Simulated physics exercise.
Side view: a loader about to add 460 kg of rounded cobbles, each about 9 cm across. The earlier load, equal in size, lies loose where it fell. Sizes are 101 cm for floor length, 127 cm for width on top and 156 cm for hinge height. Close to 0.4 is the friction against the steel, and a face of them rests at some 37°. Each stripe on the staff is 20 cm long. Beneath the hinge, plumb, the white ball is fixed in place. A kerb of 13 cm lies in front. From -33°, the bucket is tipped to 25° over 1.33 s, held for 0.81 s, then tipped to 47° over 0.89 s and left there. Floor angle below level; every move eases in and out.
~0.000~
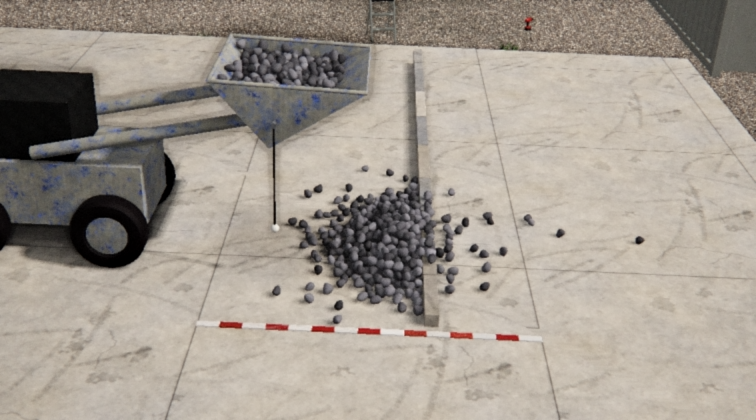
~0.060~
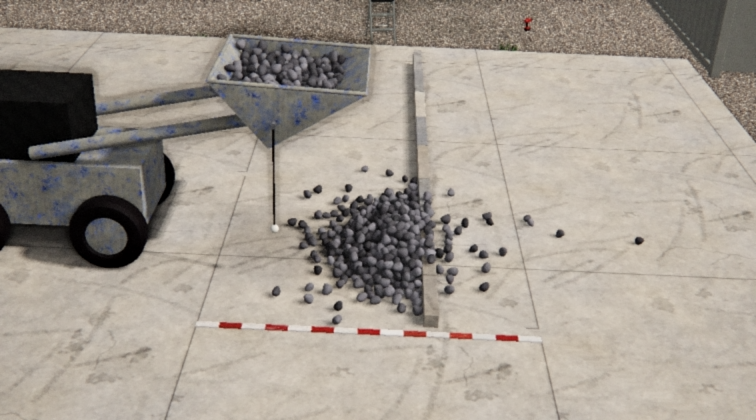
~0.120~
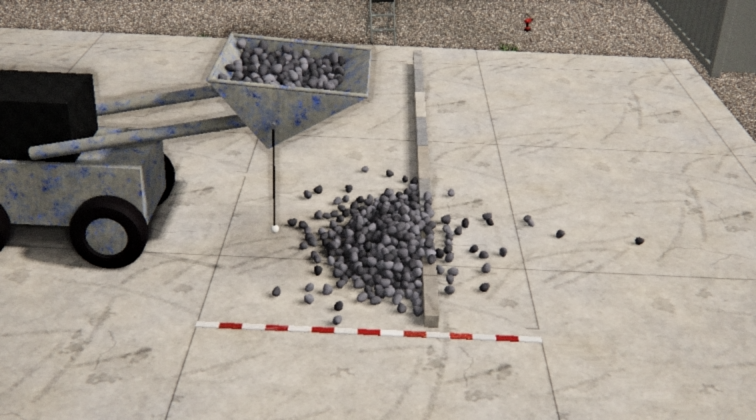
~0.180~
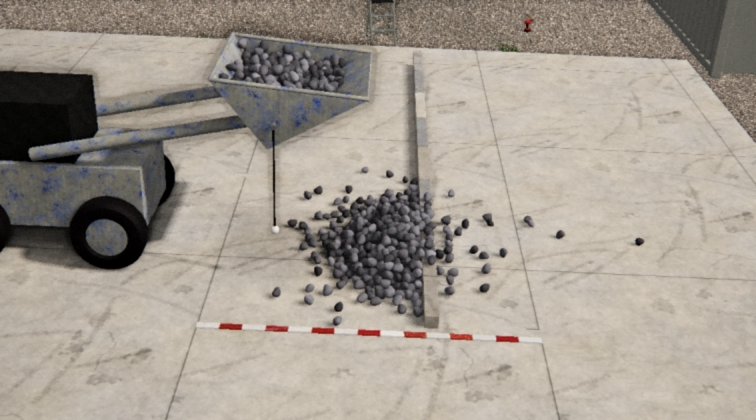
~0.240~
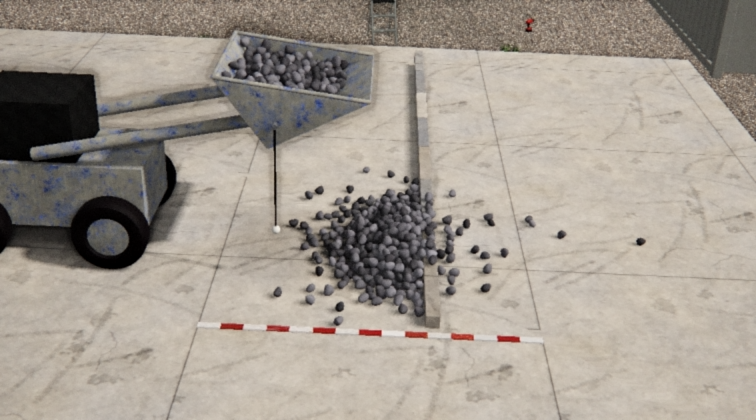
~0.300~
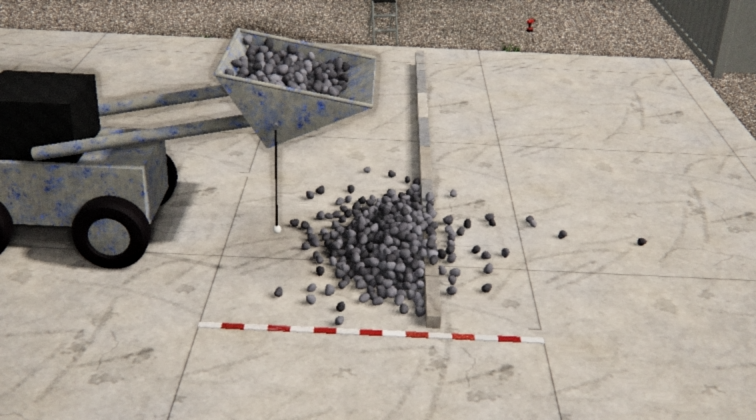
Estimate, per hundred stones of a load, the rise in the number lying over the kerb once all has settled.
Roughly 30 more per hundred.
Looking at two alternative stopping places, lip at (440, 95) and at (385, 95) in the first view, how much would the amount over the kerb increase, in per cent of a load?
100 %, then 50 %.
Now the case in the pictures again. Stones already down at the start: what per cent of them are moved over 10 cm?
Roughly 15 per cent of them.
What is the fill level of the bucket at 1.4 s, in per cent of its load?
That works out to about 95 %.
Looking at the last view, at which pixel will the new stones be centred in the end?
The middle lies near (401, 231) in the last picture.
After 1.0 s the floor is at 16°; in per cent of one load, 100 in the bucket, 94 on this side of the kerb, 6 over the kerb; the foremost stones are at (531, 234).
After 1.4 s the floor is at 25°; in per cent of one load, 94 in the bucket, 100 on this side of the kerb, 6 over the kerb; the foremost stones are at (531, 234).
After 3.5 s the floor is at 47°; in per cent of one load, 0 in the bucket, 164 on this side of the kerb, 36 over the kerb; the foremost stones are at (581, 235).
After 6.2 s the floor is at 47°; in per cent of one load, 0 in the bucket, 164 on this side of the kerb, 36 over the kerb; the foremost stones are at (582, 235). Net gain over the kerb, 30.
